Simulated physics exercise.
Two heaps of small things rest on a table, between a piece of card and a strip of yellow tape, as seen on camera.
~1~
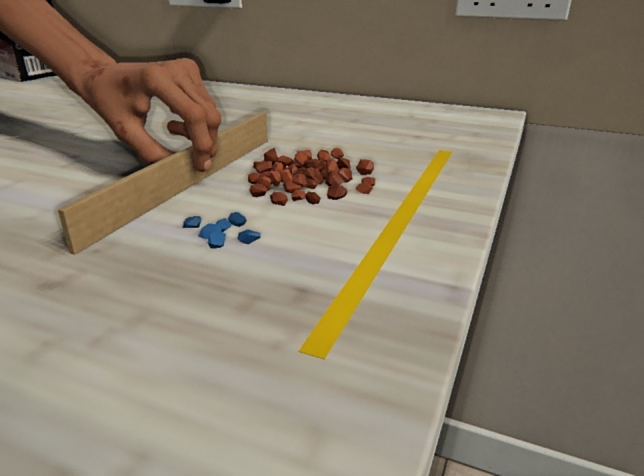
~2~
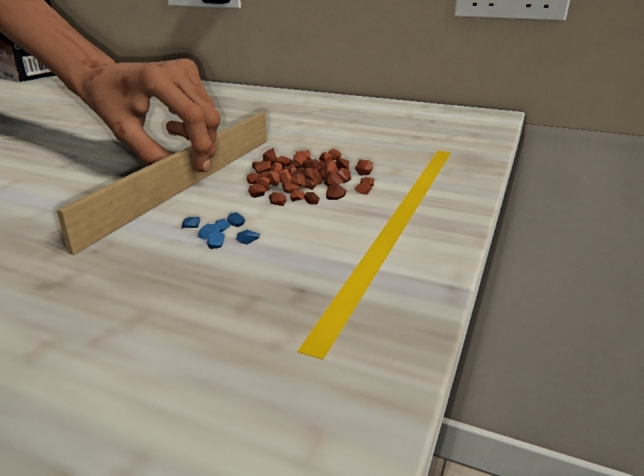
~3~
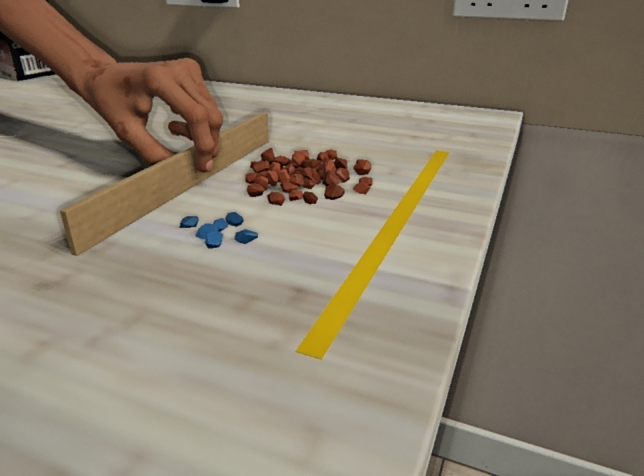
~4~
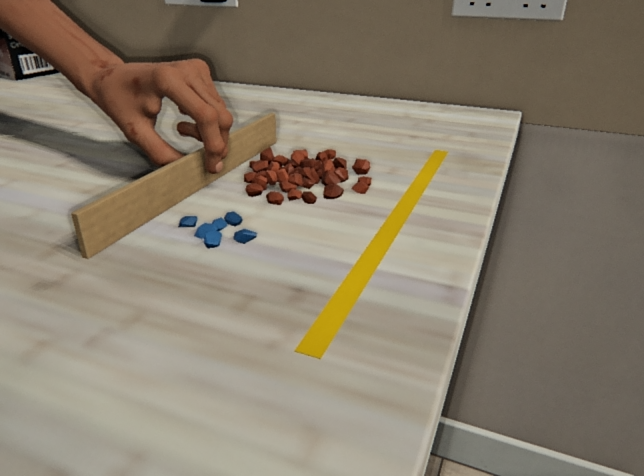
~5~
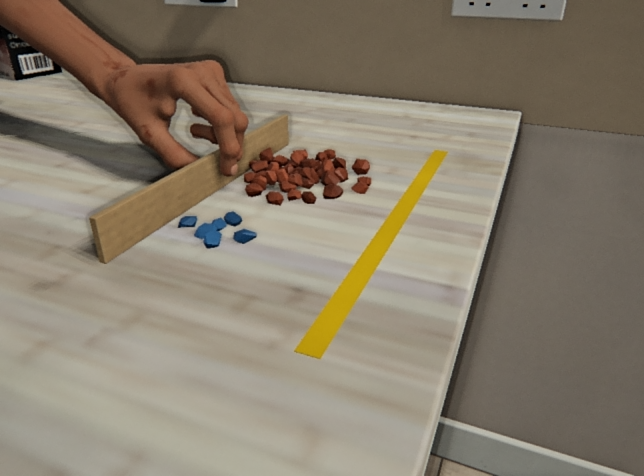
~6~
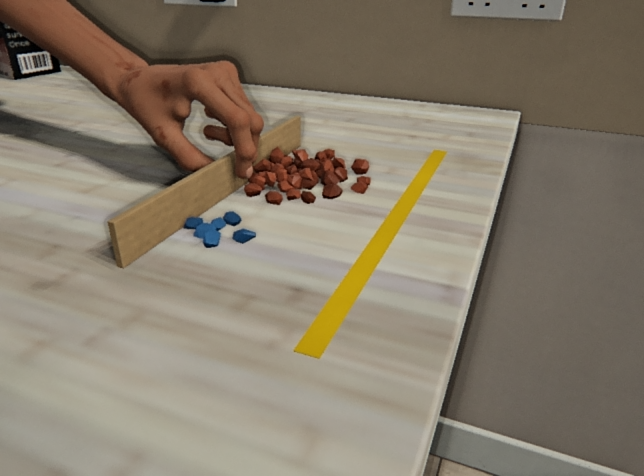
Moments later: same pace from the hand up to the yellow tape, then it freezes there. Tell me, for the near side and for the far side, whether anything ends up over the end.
One by one: The front batch is still fully up. The back batch partly leaves the surface.
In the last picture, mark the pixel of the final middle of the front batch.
Around (389, 266) in the last picture.
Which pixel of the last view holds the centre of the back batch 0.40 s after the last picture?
Its centre should sit roughly at (371, 185).
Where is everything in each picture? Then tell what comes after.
In the first frame, piece of card (88, 219), at rest; yellow tape (442, 156), about a palm's width from the edge; edge at (490, 239); front batch (210, 233), a few aquarium stones; back batch (304, 172), some bits of crushed brick.
In the second frame, piece of card (86, 219), at rest; back batch (303, 172), just a few pushed along.
In the third frame, piece of card (90, 220); front batch (207, 233).
In the fourth frame, piece of card (101, 223); back batch (300, 171).
In the fifth frame, piece of card (118, 227); front batch (206, 233).
In the sixth frame, piece of card (135, 231); yellow tape (437, 156); edge at (485, 238); front batch (205, 232); back batch (304, 173), about a tenth pushed along.
Then, 0.40 s later than the last frame, piece of card still moving, near (318, 169); front batch all on the table, its front near (304, 246); back batch all on the table, its front near (412, 191).
Then, 0.82 s later than the last frame, piece of card stopped at the yellow tape; front batch all on the table, its front near (410, 269); back batch about a tenth over the edge.
Then, 1.10 s later than the last frame, piece of card stopped at the yellow tape; front batch all on the table, its front near (410, 269); back batch roughly a quarter over the edge.
When it is over, piece of card stopped at the yellow tape; front batch all on the table, its front near (410, 269); back batch roughly a quarter over the edge.
